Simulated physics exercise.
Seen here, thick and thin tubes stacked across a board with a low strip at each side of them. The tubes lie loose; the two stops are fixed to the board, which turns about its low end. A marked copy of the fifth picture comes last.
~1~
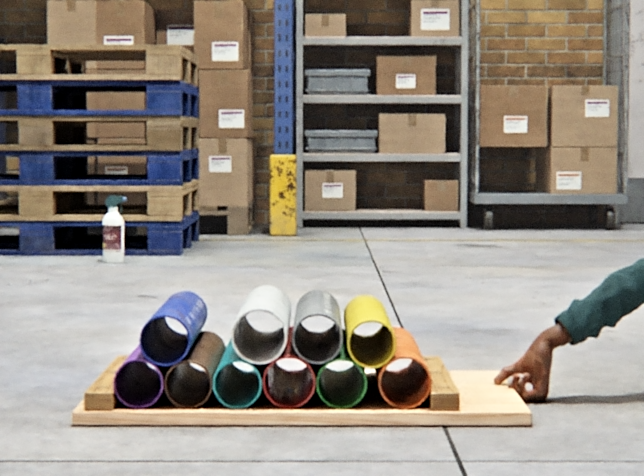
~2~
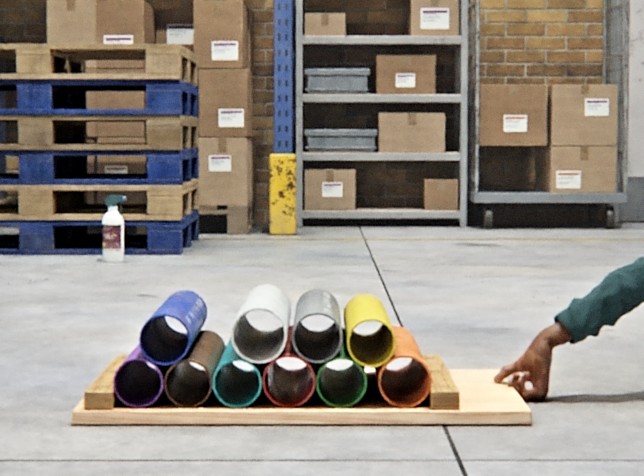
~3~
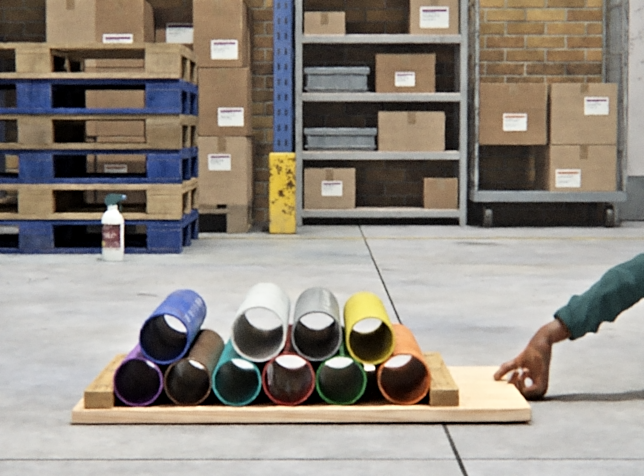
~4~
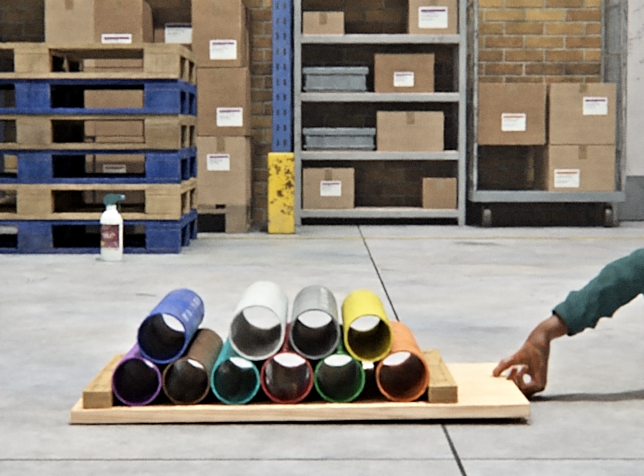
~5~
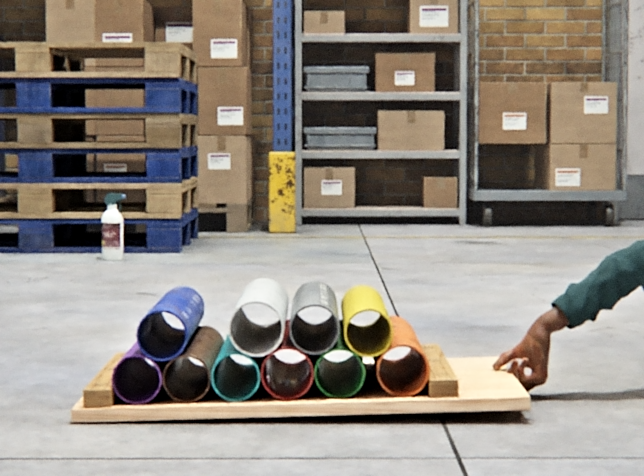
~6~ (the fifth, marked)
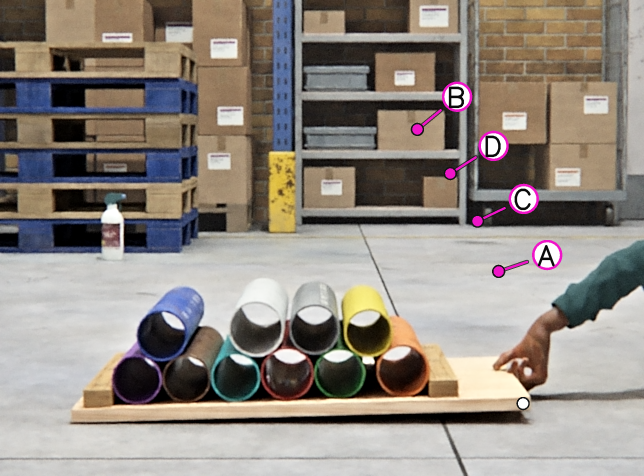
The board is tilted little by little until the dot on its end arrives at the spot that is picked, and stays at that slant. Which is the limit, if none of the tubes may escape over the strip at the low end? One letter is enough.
Lift it to A and no more.
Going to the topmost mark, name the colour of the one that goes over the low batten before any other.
The blue one.
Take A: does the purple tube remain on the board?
The purple tube: Yes.
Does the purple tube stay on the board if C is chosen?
Yes, with C.
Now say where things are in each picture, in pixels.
White tube (259, 336); yellow tube (372, 344); grey tube (318, 338), in the first frame.
Grey tube (317, 338); blue tube (165, 339), in the second frame.
Board (303, 384); green tube (341, 380); orange tube (404, 378); white tube (258, 334), in the third frame.
Board (302, 382); purple tube (137, 381); brown tube (186, 381), in the fourth frame.
Board (302, 379); purple tube (137, 379); brown tube (187, 379), in the fifth frame.
On the marked copy, A at (499, 272); B at (418, 129); C at (478, 221); D at (450, 174); the white dot at (523, 404).
Taking A. A third of the way, board at 14°.
Two thirds of the way, board at 19°.
When it is over, board at 19°, none over the low batten.
As for the rest, B four over the low batten (white, yellow, grey, blue); C four over the low batten (white, yellow, grey, blue); D four over the low batten (white, yellow, grey, blue).
